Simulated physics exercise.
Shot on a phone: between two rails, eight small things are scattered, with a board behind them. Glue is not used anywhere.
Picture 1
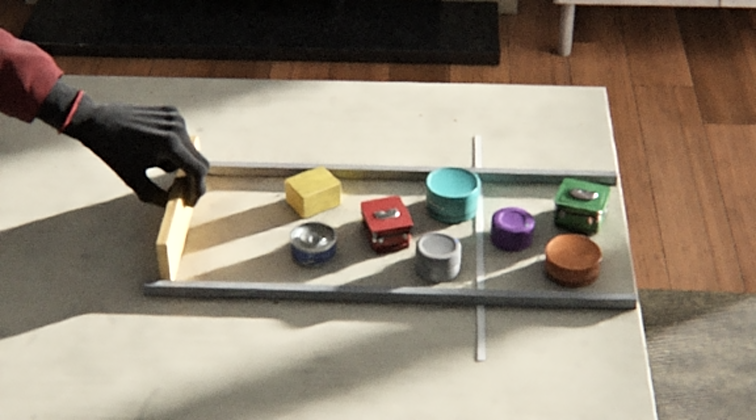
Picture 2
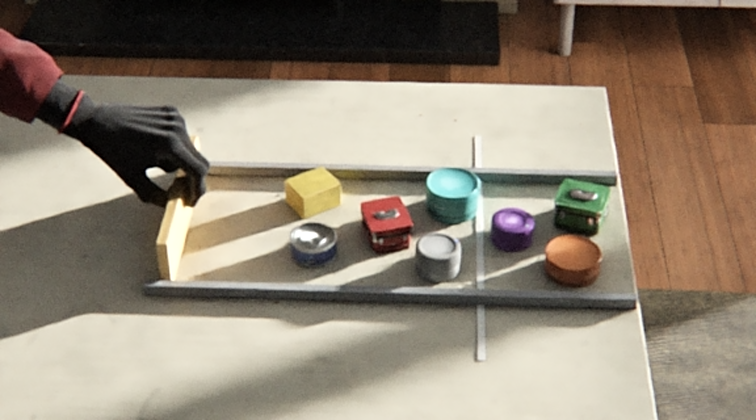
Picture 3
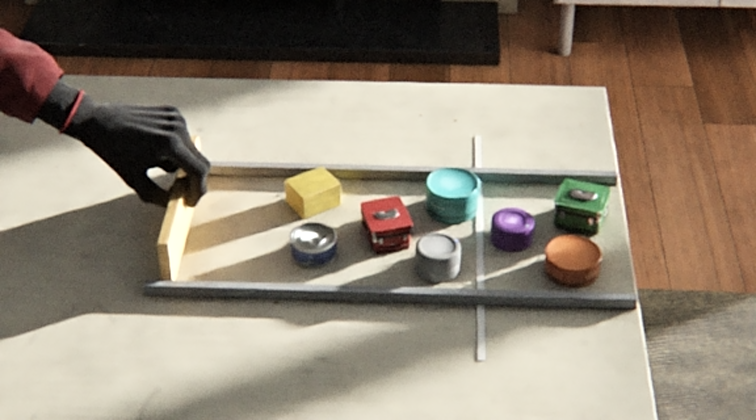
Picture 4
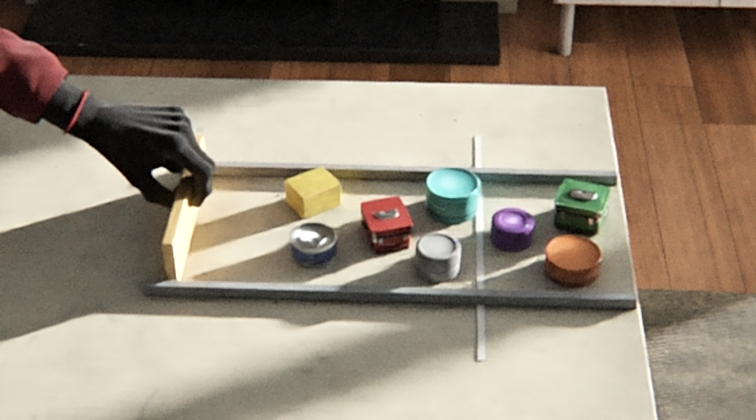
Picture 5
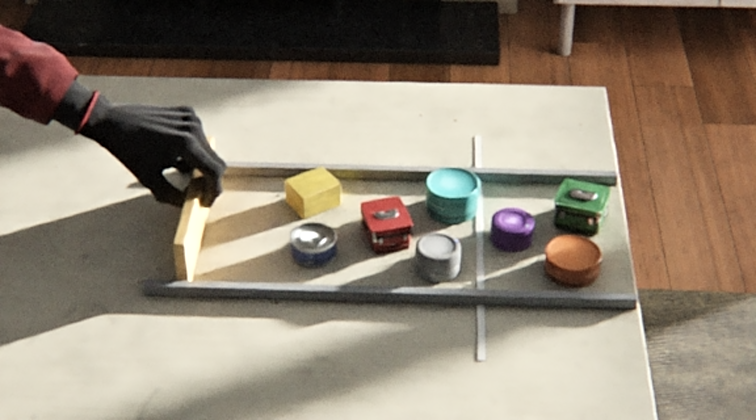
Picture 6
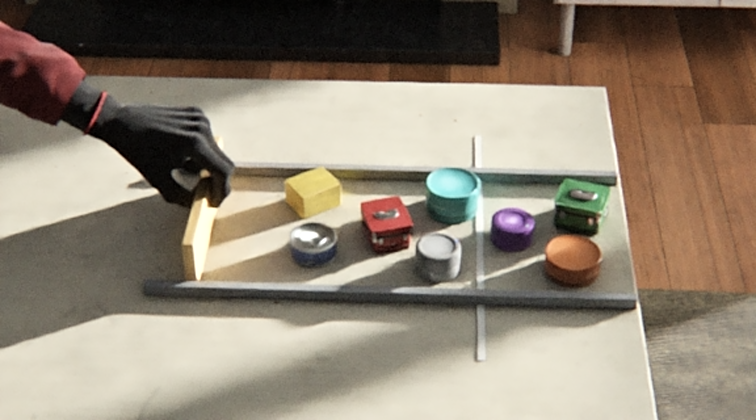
The video shows a gloved hand holding an upright wooden board between two rails on a table, at first barely moving it, then sliding it slightly right toward eight small scattered blocks, cases and round containers, which stay still.
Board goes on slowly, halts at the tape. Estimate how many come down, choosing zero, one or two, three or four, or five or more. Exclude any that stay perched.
After that push every one stays on the table.
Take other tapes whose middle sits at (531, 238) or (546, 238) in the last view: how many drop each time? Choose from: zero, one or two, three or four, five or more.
Result per position - first: 1 or 2, second: 1 or 2.
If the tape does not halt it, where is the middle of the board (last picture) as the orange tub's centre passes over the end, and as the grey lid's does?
I'd put it close to (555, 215), and close to (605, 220) for the other one.
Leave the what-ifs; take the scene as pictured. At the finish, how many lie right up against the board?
I count 2 of them.
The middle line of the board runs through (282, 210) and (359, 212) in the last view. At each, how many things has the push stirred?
The first number is 1, the next one 3.
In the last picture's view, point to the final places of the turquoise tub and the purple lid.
The turquoise tub comes to rest close to (552, 192), while the purple lid rests close to (576, 227).
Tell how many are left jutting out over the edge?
The count is 1.
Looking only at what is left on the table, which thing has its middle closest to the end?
That's the green case, it ends up nearest.
A little later, none off yet; green case at rest near (582, 208); orange tub at rest near (573, 262); purple lid at rest near (512, 229).
When it is over, the number that fall off is zero.
